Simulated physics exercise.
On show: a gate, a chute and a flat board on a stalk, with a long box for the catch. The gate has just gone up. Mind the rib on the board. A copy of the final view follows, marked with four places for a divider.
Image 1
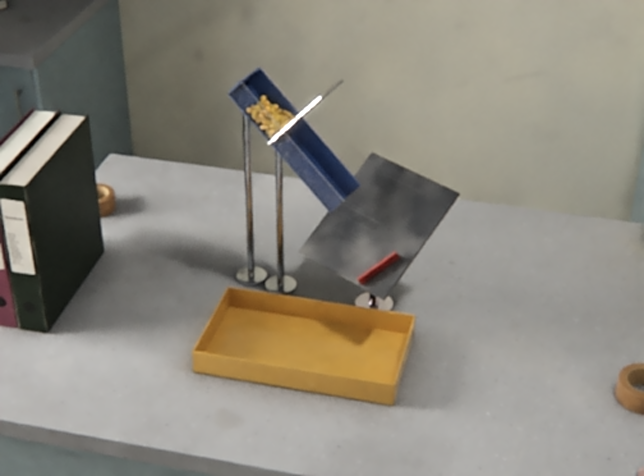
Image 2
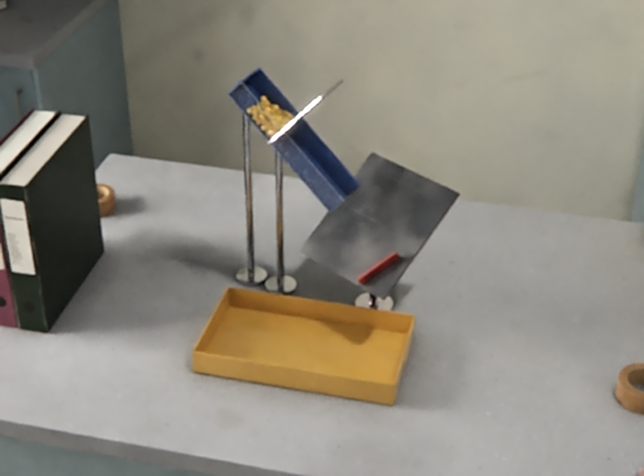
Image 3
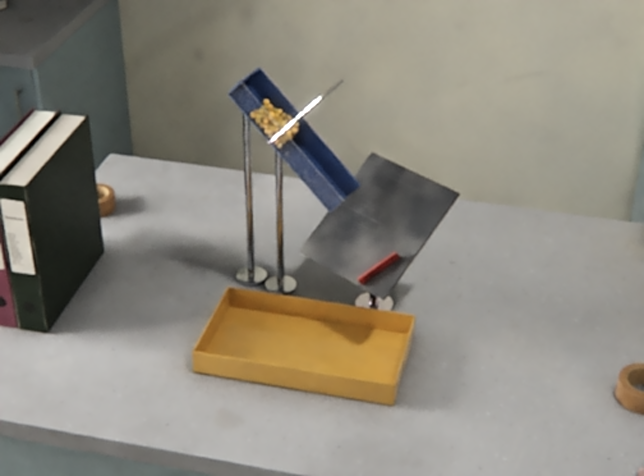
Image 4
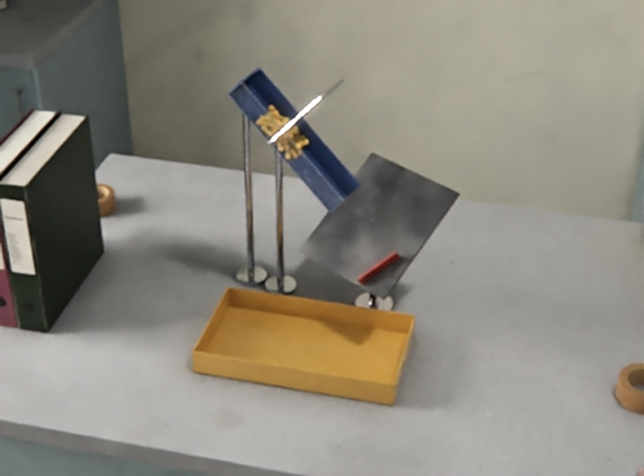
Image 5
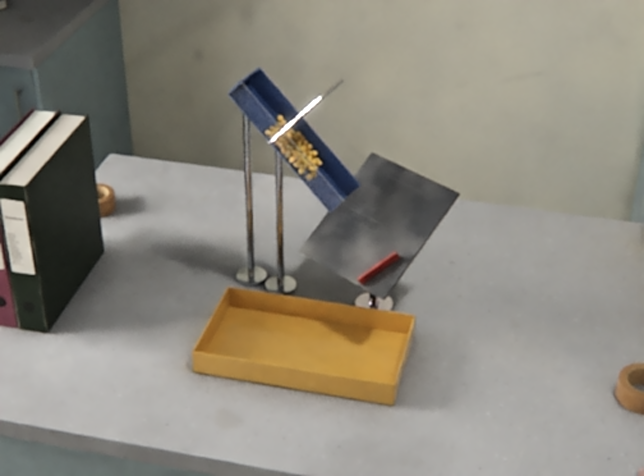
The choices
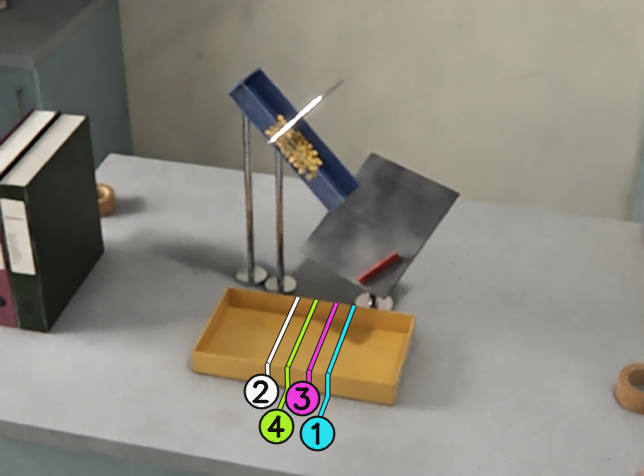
On a grey tabletop beside some binders, a clump of small yellowish pieces sat high in a blue chute, then slid down under a thin raised bar, above a tilted dark board and an empty yellow box.
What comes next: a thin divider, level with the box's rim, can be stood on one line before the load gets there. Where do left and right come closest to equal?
The answer is line 3.
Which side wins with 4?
Right.
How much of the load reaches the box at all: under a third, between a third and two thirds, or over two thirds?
It is over two thirds.
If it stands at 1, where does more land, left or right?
The left side.
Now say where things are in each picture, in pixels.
Load behind the gate near (273, 118), puffed corn balls; lip of the chute near (339, 205), sloping fairly steeply, in the first picture.
Middle of the board near (377, 223), tilted fairly steeply; middle of its low edge near (339, 275); of its high edge near (414, 172), in the second picture.
Front corners of the box near (193, 351) and (394, 384), empty; front of the load near (290, 137), in the third picture.
Middle of the load near (280, 132); its front near (300, 152), close to a quarter of the way to the lip; rib from (396, 252) to (357, 280), in the fourth picture.
Middle of the load near (294, 148); its front near (314, 174), close to half of the way to the lip, in the fifth picture.
On the marked copy, line 1 crosses the front rim at (328, 374); line 2 crosses the front rim at (267, 364); line 3 crosses the front rim at (309, 370); line 4 crosses the front rim at (287, 367).
For line 1, of what is caught, all but a few on the left of the divider, only a few on the right.
For line 2, of what is caught, only a few on the left of the divider, all but a few on the right.
For line 3, of what is caught, close to half on the left of the divider, close to half on the right.
For line 4, of what is caught, a small share on the left of the divider, all but a few on the right.
